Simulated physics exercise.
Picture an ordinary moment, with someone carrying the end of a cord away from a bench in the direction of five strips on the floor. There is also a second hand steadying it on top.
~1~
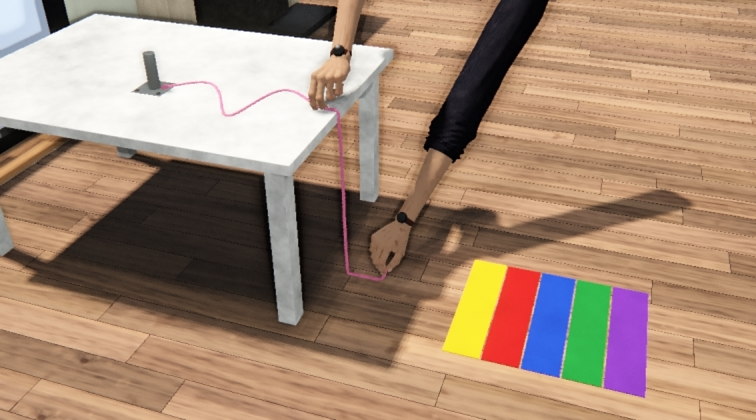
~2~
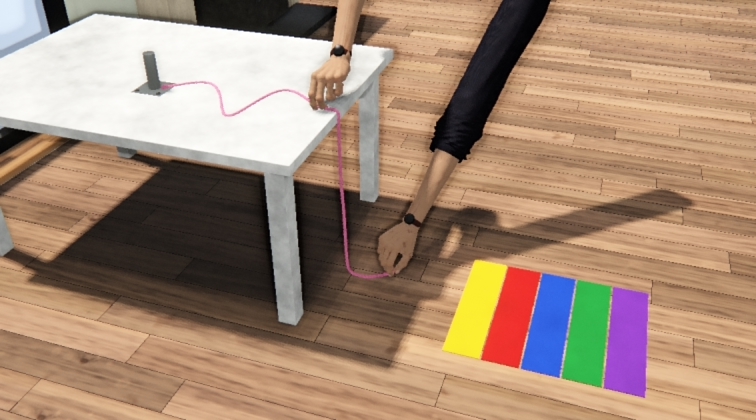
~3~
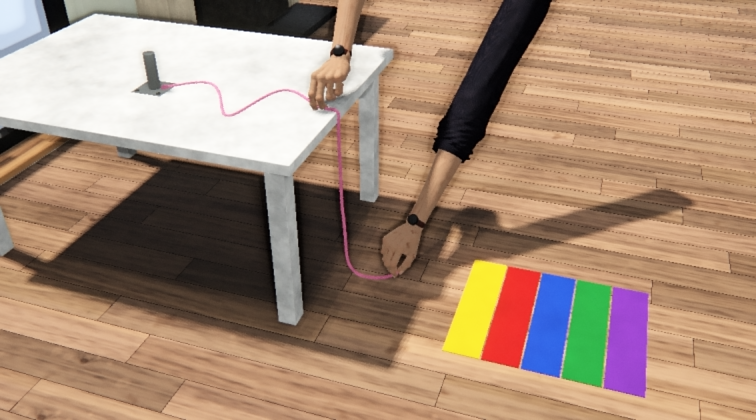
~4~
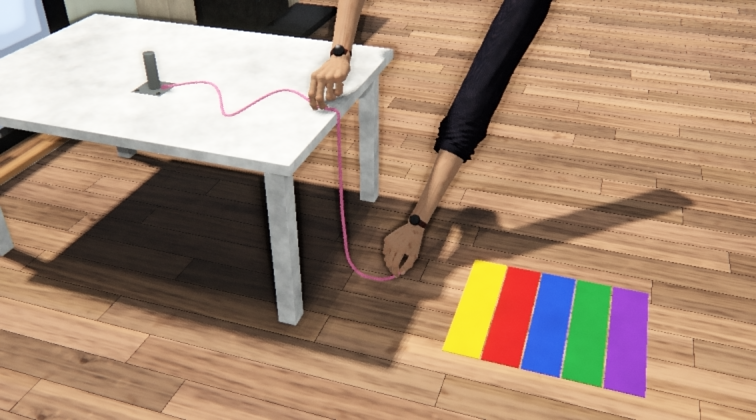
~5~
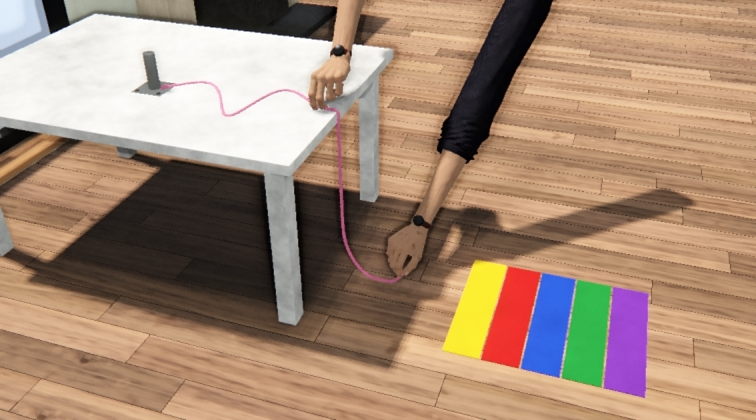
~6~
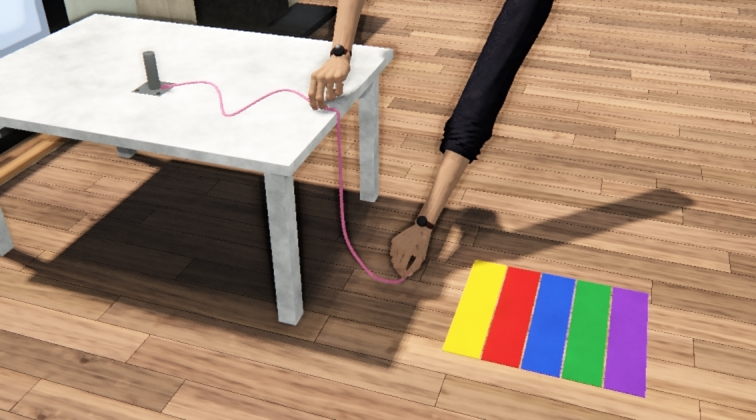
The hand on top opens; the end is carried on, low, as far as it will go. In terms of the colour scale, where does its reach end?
At purple.
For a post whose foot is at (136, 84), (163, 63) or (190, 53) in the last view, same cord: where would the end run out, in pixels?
One per try, in order: (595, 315), (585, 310), (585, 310).
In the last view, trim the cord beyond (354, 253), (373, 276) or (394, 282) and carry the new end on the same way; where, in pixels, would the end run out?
First try near (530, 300), second near (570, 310), third near (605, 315).
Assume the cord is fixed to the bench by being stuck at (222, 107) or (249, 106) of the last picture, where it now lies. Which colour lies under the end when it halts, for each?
Green; blue.
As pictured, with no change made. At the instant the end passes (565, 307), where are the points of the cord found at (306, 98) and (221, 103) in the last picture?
In order: (358, 167) and (255, 101).
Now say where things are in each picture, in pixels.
End (386, 270); yellow (467, 336); red (504, 344); blue (544, 353); green (584, 362); purple (626, 372), in the first frame.
End (393, 272); cord through (203, 82) (223, 111) (279, 91) (334, 111) (341, 187) (346, 251), in the second frame.
End (397, 273), in the third frame.
End (399, 273); cord through (203, 82) (223, 111) (279, 91) (334, 111) (341, 187) (347, 251), in the fourth frame.
End (403, 274), in the fifth frame.
End (406, 275); cord through (203, 82) (223, 111) (279, 91) (334, 111) (341, 187) (353, 252), in the sixth frame.
Early on, end near (565, 307); over blue.
Midway, end near (604, 315); over green.
At the end of the slack, end near (627, 320); over purple. The purple one.
